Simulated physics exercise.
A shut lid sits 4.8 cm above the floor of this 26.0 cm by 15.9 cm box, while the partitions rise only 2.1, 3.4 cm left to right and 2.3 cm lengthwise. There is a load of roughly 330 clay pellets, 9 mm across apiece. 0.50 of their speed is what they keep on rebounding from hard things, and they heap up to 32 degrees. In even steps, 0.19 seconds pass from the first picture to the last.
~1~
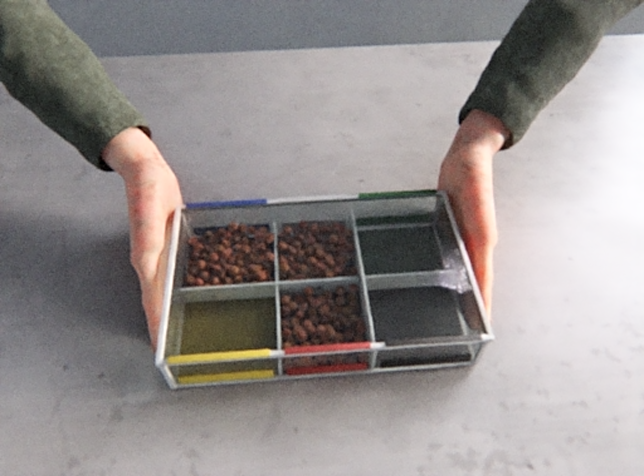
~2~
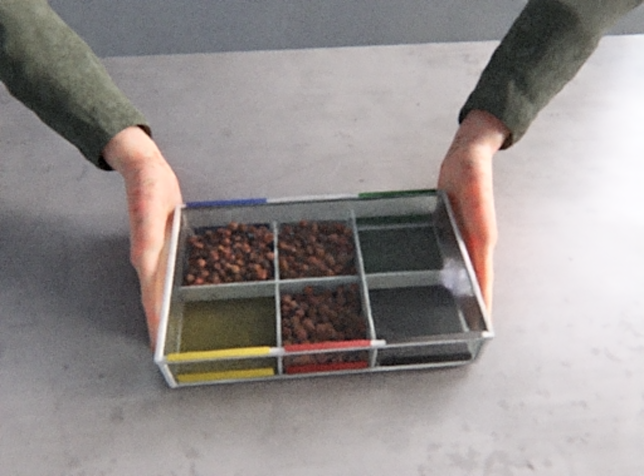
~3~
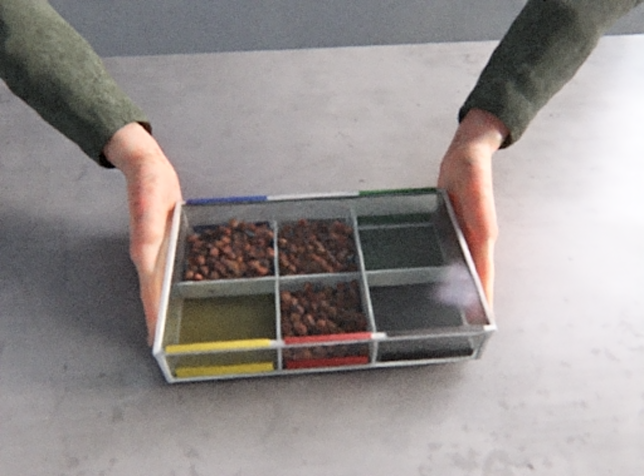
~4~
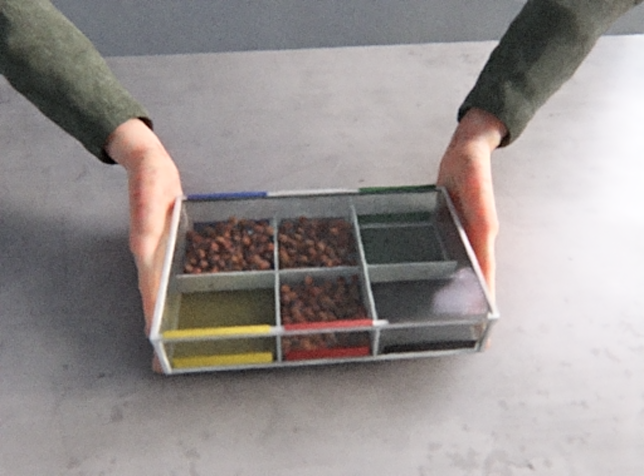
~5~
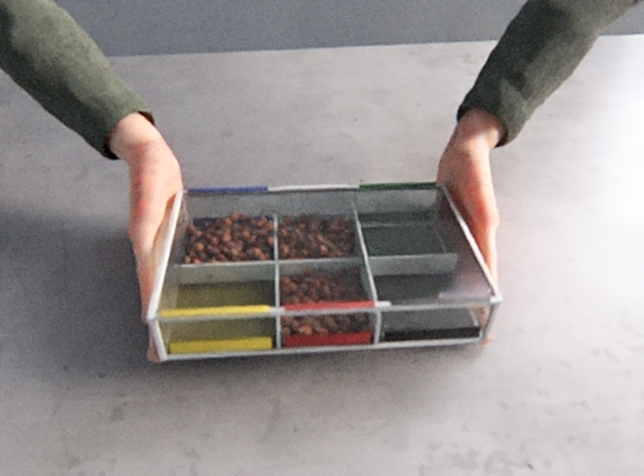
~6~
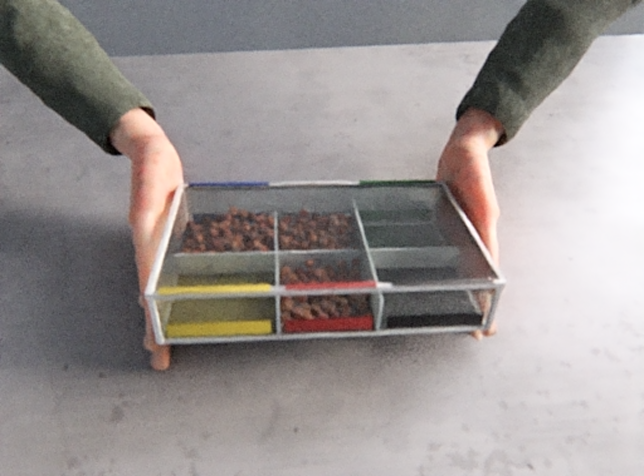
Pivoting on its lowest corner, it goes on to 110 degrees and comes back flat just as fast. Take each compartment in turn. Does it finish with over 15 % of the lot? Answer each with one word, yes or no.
Red: No. Blue: Yes. Green: No. Yellow: No. White: Yes. Black: No.
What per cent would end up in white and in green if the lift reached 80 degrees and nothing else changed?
Then white would end with 50 per cent and green with 0 per cent.
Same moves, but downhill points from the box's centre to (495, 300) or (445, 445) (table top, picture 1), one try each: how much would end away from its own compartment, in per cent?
About 60 per cent on the first try and 65 per cent on the second.
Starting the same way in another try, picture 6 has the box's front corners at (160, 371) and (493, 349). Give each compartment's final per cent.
Red 55, blue 0, green 0, yellow 35, white 0, black 10.
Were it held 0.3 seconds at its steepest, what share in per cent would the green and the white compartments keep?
Green keeps 5% and white keeps 55%.
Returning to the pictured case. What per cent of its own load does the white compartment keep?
Around 90 %.
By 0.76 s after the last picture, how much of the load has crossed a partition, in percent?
At that time I'd say around 15 per cent.
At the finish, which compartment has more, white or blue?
That would be the white compartment.
Then, 0.76 s after the last picture, tilt 110 degrees; red 10 %, blue 40 %, white 50 %.
Then, 1.26 s after the last picture, tilt 49 degrees; blue 40 %, green 5 %, white 55 %.
Then, 1.83 s after the last picture, tilt 0 degrees; blue 40 %, green 5 %, white 55 %.
In the end, red 0 %, blue 40 %, green 5 %, yellow 0 %, white 55 %, black 0 %.
